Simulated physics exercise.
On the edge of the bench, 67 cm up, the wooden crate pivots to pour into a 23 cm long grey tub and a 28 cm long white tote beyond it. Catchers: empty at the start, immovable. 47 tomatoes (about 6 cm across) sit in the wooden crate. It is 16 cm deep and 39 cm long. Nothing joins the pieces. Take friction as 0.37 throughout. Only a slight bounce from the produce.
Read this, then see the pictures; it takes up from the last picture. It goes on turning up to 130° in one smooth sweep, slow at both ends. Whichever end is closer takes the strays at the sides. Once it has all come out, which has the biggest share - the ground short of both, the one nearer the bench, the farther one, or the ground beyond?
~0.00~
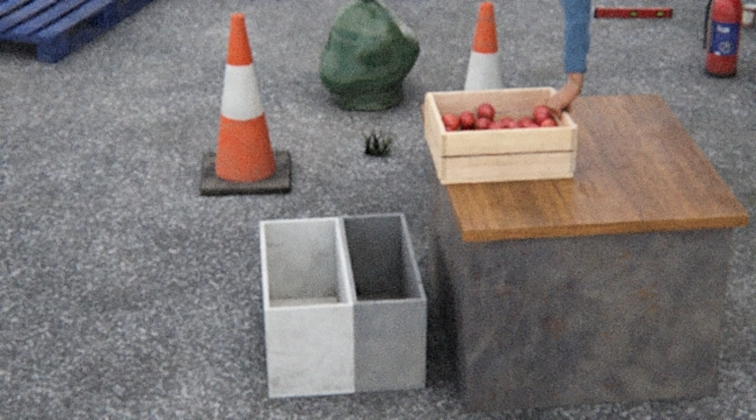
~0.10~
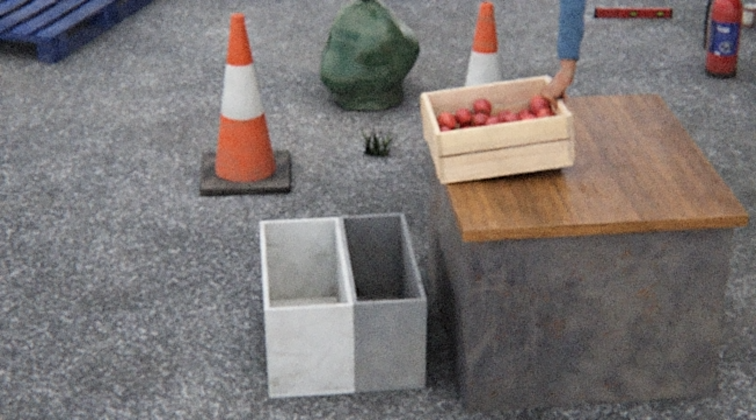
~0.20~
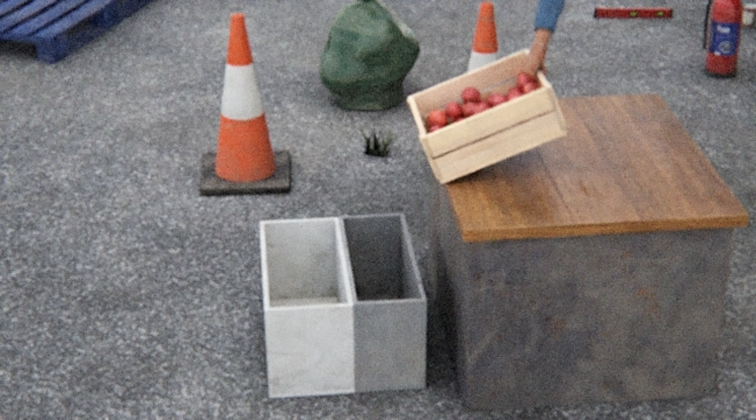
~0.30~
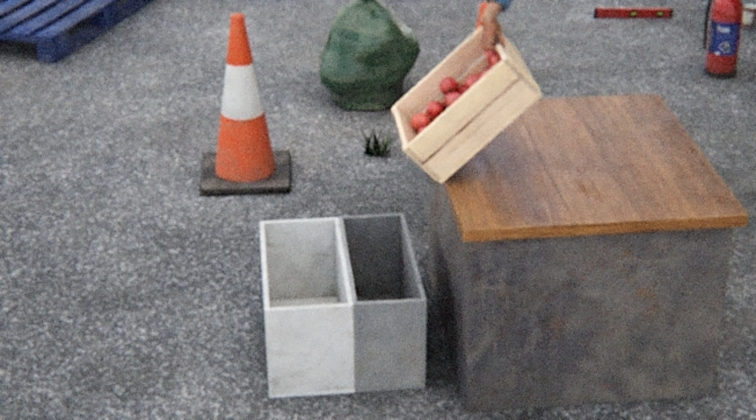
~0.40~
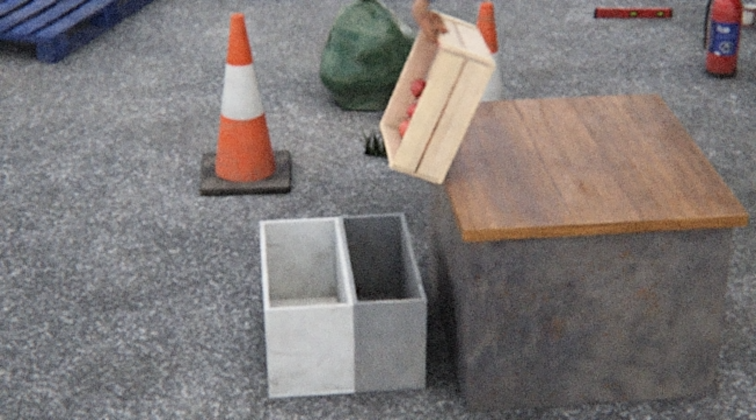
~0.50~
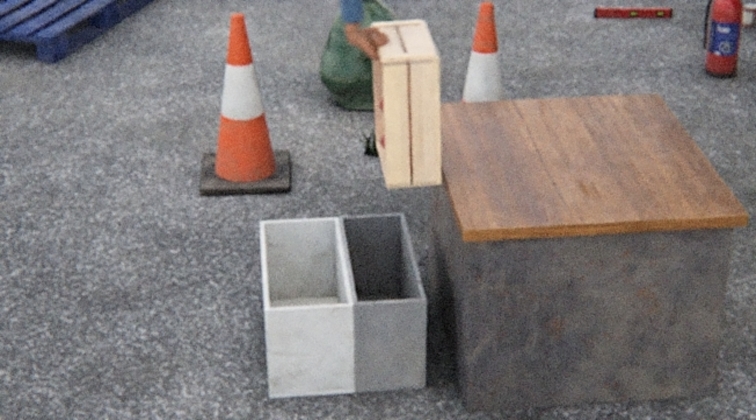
I would say farther.
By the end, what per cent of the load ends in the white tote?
Roughly 65 per cent of them.
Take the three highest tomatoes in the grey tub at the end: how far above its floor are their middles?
Around 3 centimetres.
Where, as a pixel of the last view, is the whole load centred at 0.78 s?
Look near pixel (318, 226).
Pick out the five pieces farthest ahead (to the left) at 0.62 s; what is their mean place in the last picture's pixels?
Around (336, 116) in pixels.
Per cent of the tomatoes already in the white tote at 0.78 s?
I'd say near 15 per cent at that moment.
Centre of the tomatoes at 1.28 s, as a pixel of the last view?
The middle lies near (296, 339).
After 0.62 s, tilt 116°; 34 still in the wooden crate and 13 in the air.
After 0.78 s, tilt 130°; 4 still in the wooden crate, 8 in the white tote and 35 in the air.
After 1.00 s, tilt 130°; 8 in the grey tub, 24 in the white tote, 7 on the ground beyond the white tote and 8 in the air.
When it is over (at 1.28 s), 8 in the grey tub, 30 in the white tote and 9 on the ground beyond the white tote.
